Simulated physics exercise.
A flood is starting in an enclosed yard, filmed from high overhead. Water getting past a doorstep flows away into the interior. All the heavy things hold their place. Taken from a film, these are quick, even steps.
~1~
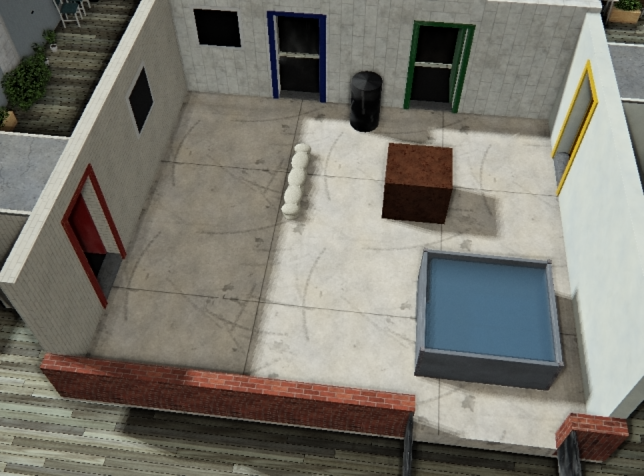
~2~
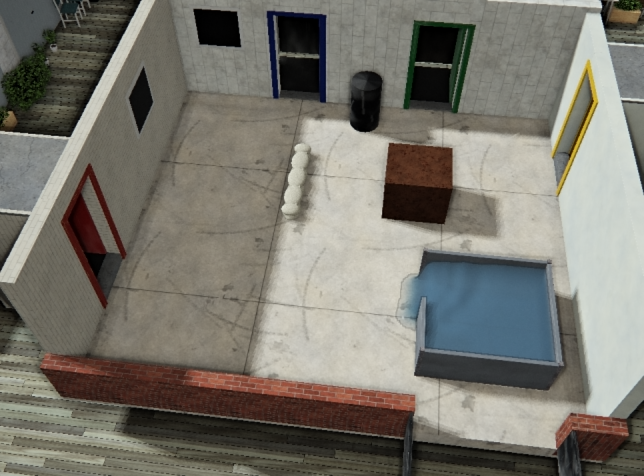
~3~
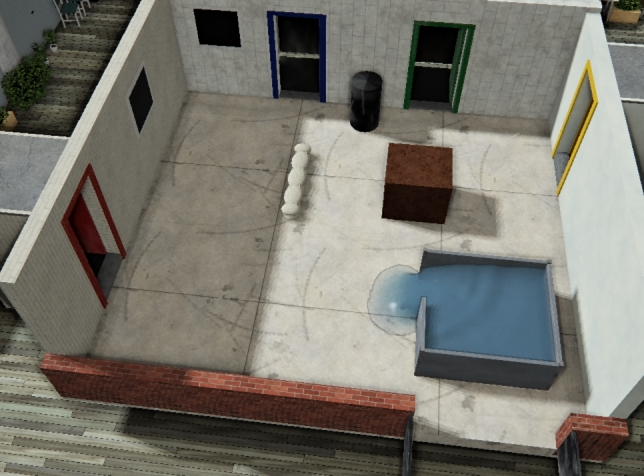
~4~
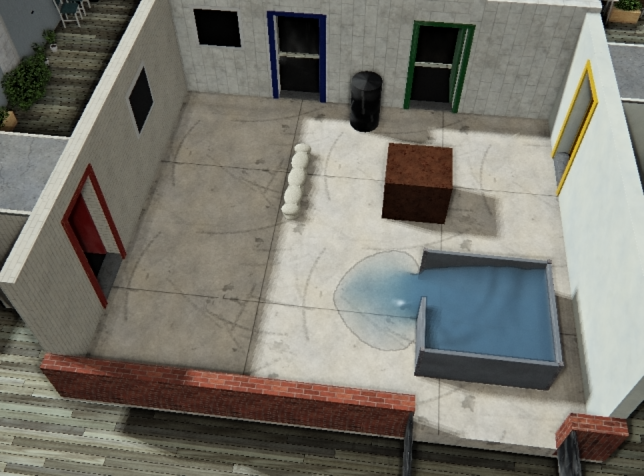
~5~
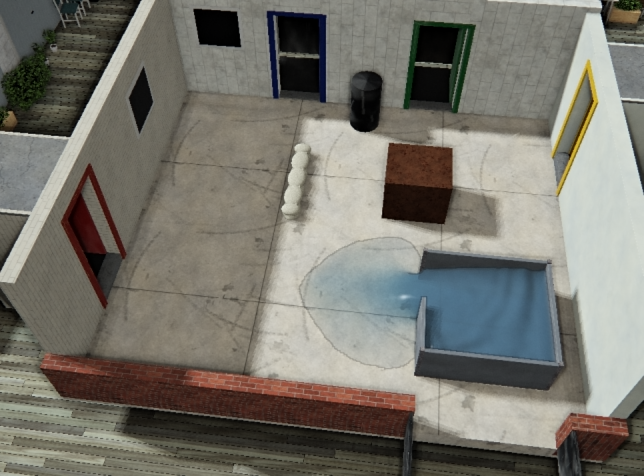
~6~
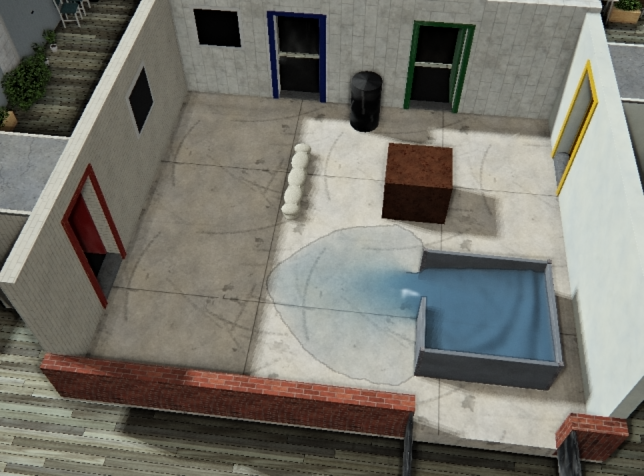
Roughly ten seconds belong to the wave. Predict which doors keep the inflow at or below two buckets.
Prediction: The blue door goes above, the red door stays at or below, the green door stays at or below, the yellow door stays at or below.
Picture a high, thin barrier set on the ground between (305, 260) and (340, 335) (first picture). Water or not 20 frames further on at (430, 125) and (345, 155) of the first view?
Soaked, soaked.
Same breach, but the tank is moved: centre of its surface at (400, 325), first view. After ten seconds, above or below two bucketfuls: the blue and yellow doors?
The blue door overshoots the limit, while the yellow door falls short.
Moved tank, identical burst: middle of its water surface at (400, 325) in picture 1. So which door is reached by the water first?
It's the door marked red.
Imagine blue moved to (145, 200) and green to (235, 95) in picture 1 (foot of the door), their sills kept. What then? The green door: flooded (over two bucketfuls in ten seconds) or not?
My reading: The green door lets more in.
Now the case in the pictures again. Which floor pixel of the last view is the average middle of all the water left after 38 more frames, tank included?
Roughly (297, 258) in the last picture.
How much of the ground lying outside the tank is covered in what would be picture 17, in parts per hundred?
My estimate is roughly 45 percent.
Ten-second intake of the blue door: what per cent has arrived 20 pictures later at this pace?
That comes out to 10 per cent by my count.
A moment on, water covers 30 % of the floor; the blue door not reached, the red door not reached, the green door not reached, the yellow door not reached.
Next, water covers 45 % of the floor; the blue door not reached, the red door wet at the sill, nothing in, the green door not reached, the yellow door not reached.
Then, water covers 50 % of the floor; the blue door under two buckets in, the red door wet at the sill, nothing in, the green door not reached, the yellow door not reached.
Later, water covers 65 % of the floor; the blue door over two buckets in, the red door wet at the sill, nothing in, the green door wet at the sill, nothing in, the yellow door not reached.
In the end, water covers 80 % of the floor; the blue door over two buckets in, the red door wet at the sill, nothing in, the green door wet at the sill, nothing in, the yellow door wet at the sill, nothing in.
